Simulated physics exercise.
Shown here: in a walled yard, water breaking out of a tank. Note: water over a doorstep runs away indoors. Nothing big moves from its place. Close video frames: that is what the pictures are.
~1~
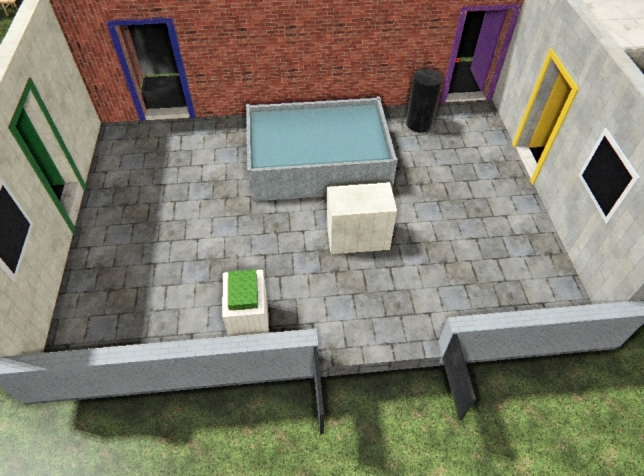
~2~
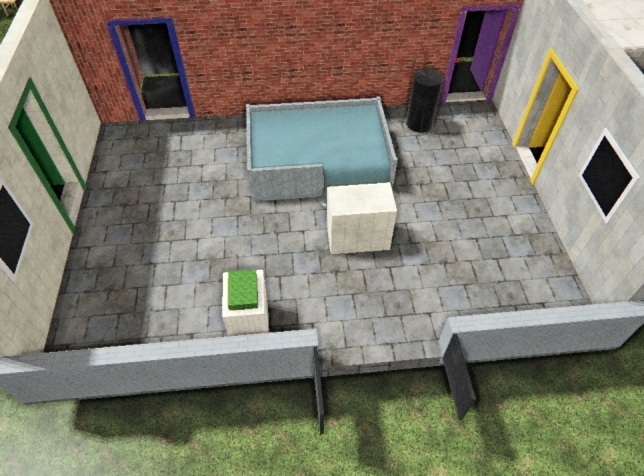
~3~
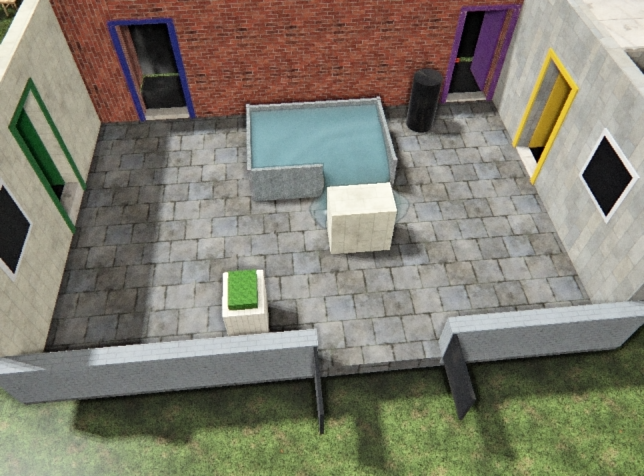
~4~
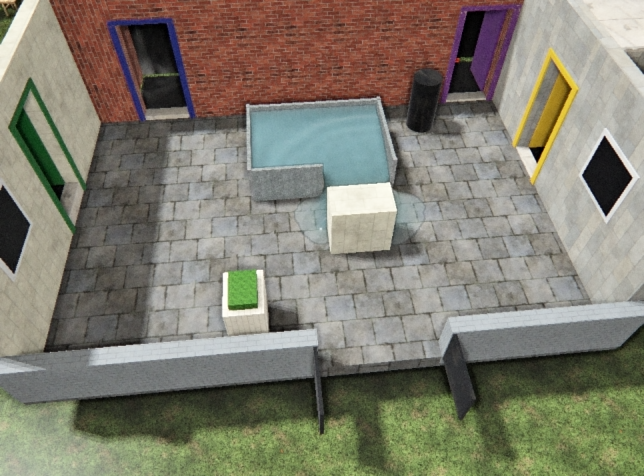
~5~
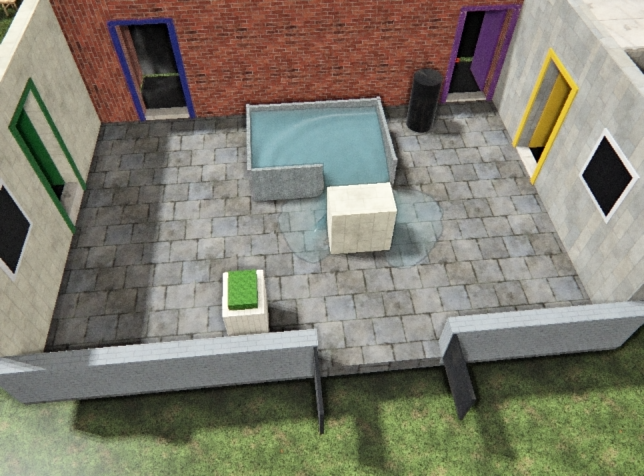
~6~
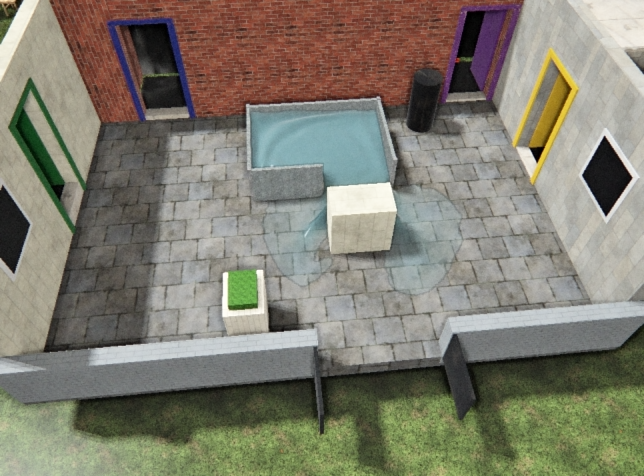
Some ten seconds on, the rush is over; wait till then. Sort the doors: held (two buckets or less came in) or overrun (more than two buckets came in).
Sorted: Yellow door overrun, blue door held, green door held, purple door overrun.
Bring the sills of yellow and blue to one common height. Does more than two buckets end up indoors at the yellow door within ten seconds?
Note: Yellow door comes in below.
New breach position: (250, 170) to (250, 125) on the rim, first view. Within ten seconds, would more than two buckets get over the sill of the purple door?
As it turns out, purple door falls below the cutoff.
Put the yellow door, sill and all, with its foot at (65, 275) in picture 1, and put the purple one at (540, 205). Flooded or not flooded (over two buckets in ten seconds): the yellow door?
The yellow door is swamped.
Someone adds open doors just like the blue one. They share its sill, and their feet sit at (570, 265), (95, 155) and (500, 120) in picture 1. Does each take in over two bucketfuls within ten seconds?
In order: Exceeds it, falls short, falls short.
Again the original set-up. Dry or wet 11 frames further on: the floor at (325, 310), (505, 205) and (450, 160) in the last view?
In turn, the points end up high and dry, soaked and high and dry.
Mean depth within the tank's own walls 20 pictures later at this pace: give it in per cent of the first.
Near 38 in a hundred.
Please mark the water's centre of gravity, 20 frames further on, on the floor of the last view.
Somewhere near (350, 217).
A moment on, water covers 25 % of the floor; the yellow door not reached, the blue door not reached, the green door not reached, the purple door not reached.
Next, water covers 50 % of the floor; the yellow door wet at the sill, nothing in, the blue door not reached, the green door not reached, the purple door not reached.
Then, water covers 60 % of the floor; the yellow door under two buckets in, the blue door not reached, the green door wet at the sill, nothing in, the purple door not reached.
Later, water covers 80 % of the floor; the yellow door over two buckets in, the blue door wet at the sill, nothing in, the green door wet at the sill, nothing in, the purple door under two buckets in.
In the end, water covers 100 % of the floor; the yellow door over two buckets in, the blue door wet at the sill, nothing in, the green door wet at the sill, nothing in, the purple door over two buckets in.
